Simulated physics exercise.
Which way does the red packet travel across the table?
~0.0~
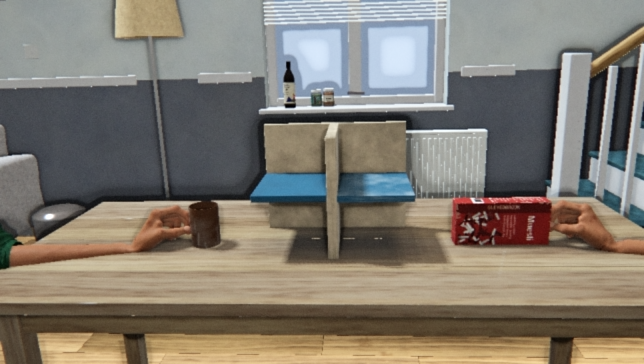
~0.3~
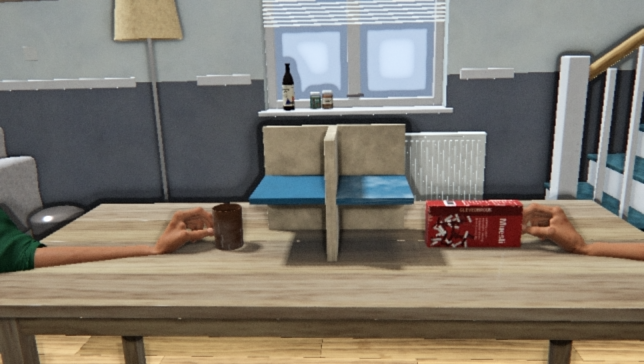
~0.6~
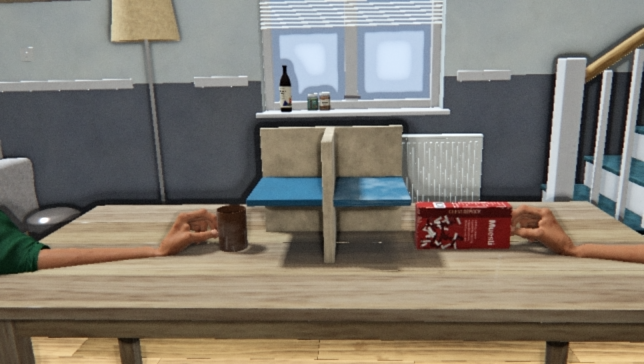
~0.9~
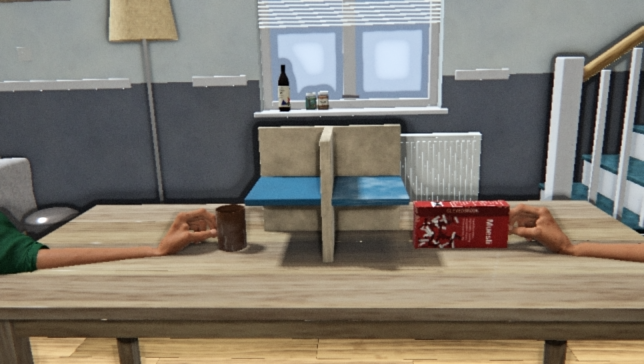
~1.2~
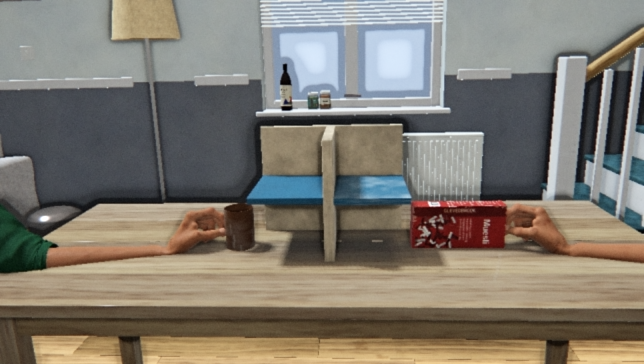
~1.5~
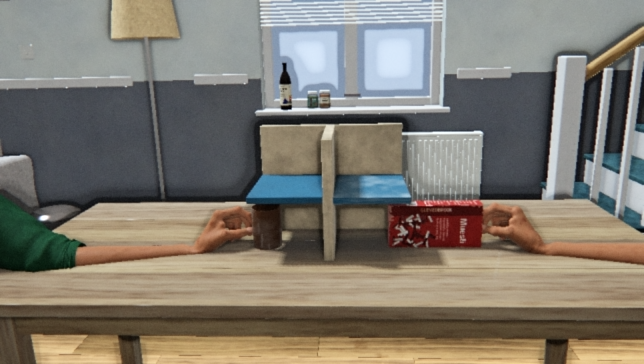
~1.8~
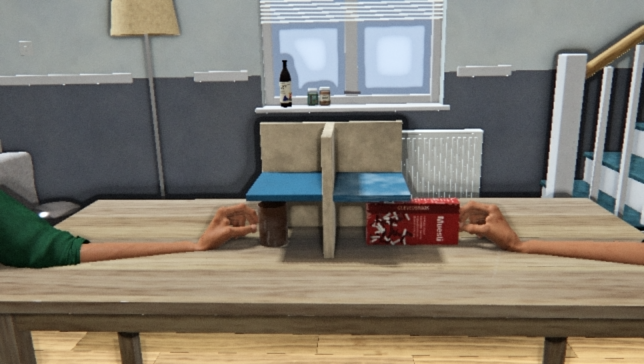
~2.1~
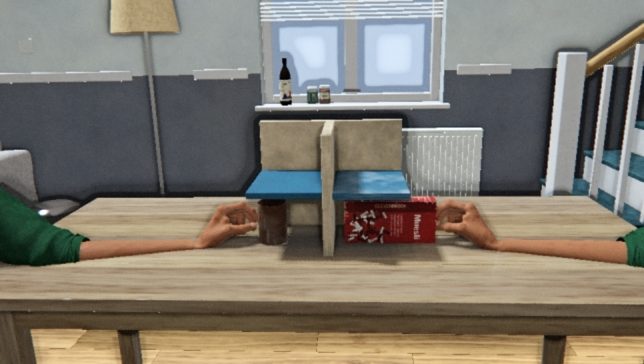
The red packet moves to the left, toward the rack in the middle of the table.
A red packet lying on its side and an upright brown beaker are pushed by hands from opposite ends of a wooden table, seen from the front in a slightly swaying view of a grey-walled room. Between them stands a small beige rack with a low blue shelf on each side. The beaker moves right and the packet moves left, both pausing briefly short of the rack. The beaker then slides beneath the left shelf. The packet follows under the right shelf, and at the end both are in, with the hands still beside them.
